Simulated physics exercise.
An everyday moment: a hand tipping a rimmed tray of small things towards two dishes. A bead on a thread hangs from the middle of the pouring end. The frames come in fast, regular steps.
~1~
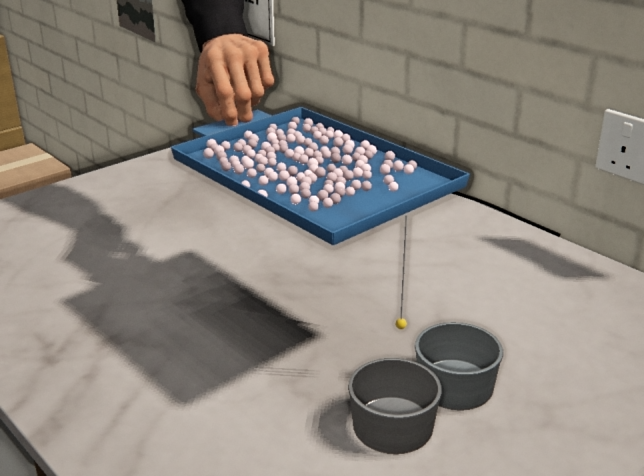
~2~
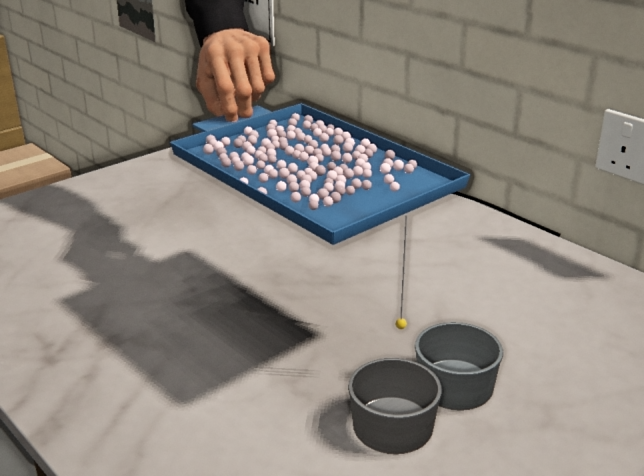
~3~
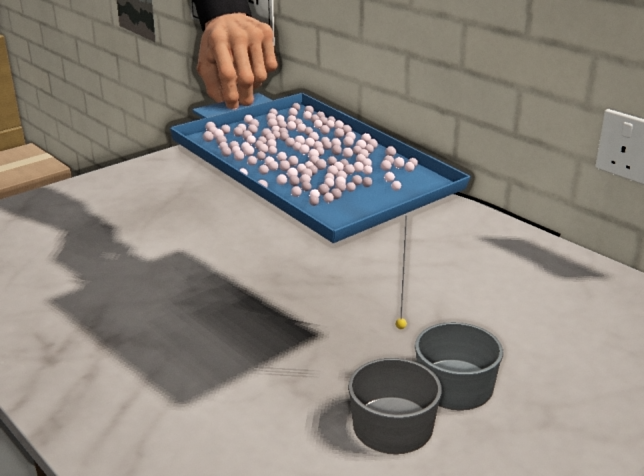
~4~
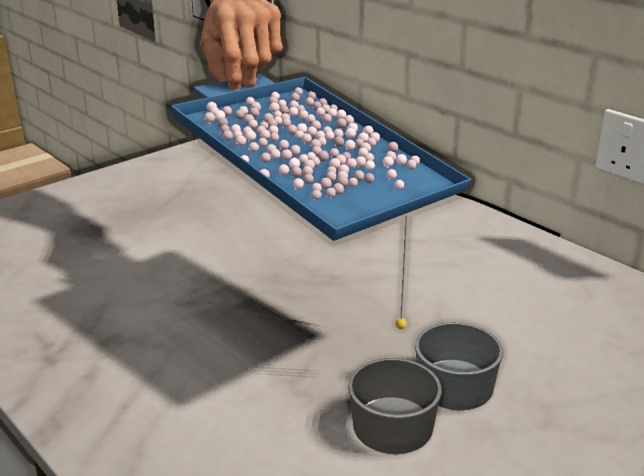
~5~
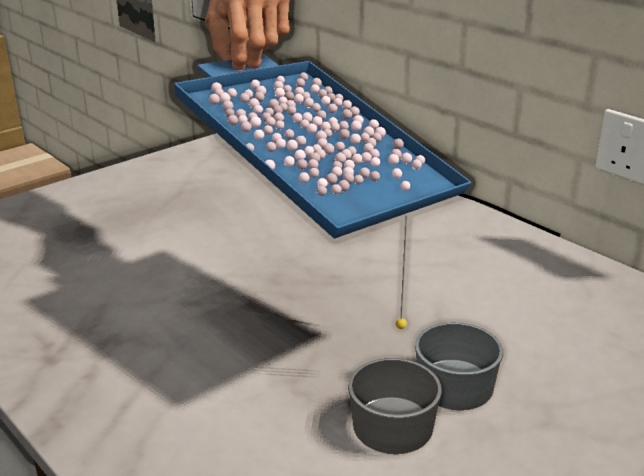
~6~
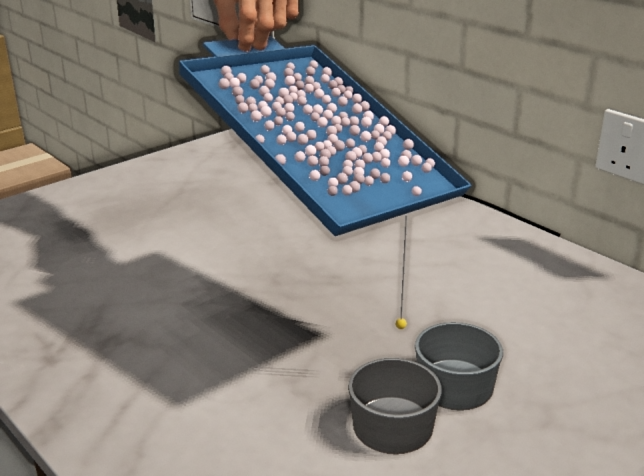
A blue rimmed tray of small pale pink balls rises at its back end as a hand lifts it, slanting above two dark dishes and a hanging yellow bead, and the balls begin shifting down toward the lower end.
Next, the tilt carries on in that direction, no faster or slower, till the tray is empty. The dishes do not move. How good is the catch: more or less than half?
Caught overall: Less than half.
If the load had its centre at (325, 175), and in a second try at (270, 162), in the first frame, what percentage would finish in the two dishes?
In turn 40 and 30 in a hundred.
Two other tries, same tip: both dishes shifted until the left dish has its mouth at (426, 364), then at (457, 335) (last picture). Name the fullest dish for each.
One: Right. Two: Left.
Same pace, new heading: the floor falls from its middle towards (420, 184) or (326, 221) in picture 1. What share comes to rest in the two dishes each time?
Near 10 % and 20 %.
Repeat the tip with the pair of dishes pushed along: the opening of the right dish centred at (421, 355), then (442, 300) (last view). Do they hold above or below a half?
In turn: Less than half; not half.
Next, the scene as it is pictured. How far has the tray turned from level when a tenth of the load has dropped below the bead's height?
Roughly 65°.
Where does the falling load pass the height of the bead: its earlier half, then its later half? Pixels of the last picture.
At about (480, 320), then at (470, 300).
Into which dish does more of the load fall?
More ends in the right dish.
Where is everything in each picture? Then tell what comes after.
The first picture shows corners of the pouring end (333, 231) and (466, 174), level; middle of the load (304, 159), sugar pearls; left dish (427, 425); right dish (490, 382); bead on its thread (401, 324).
The second picture shows corners of the pouring end (333, 231) and (467, 174), level; middle of the load (304, 157).
The third picture shows corners of the pouring end (334, 229) and (467, 176), tipped barely, lowest at the right corner; middle of the load (304, 149).
The fourth picture shows corners of the pouring end (336, 227) and (468, 179), tipped a little, lowest at the right corner; middle of the load (306, 138).
The fifth picture shows corners of the pouring end (338, 226) and (468, 181), tipped clearly, lowest at the right corner; middle of the load (312, 129), about a tenth on the move.
The sixth picture shows corners of the pouring end (340, 224) and (469, 184), tipped clearly, lowest at the right corner; middle of the load (322, 122), every one on the move; left dish (427, 425); right dish (490, 382).
Just after the last frame, tray tipped steeply; roughly two thirds on the tray; just a few in the left dish; about a tenth in the right dish; just a few outside both; roughly a third in the air.
A moment on, tray tipped past a quarter turn; about a tenth on the tray; just a few in the left dish; roughly a quarter in the right dish; roughly half outside both; roughly a quarter in the air.
Further on, tray tipped past a quarter turn; just a few in the left dish; roughly a quarter in the right dish; roughly two thirds outside both.
When it is over, tray tipped past a quarter turn; just a few in the left dish; roughly a quarter in the right dish; roughly two thirds outside both.
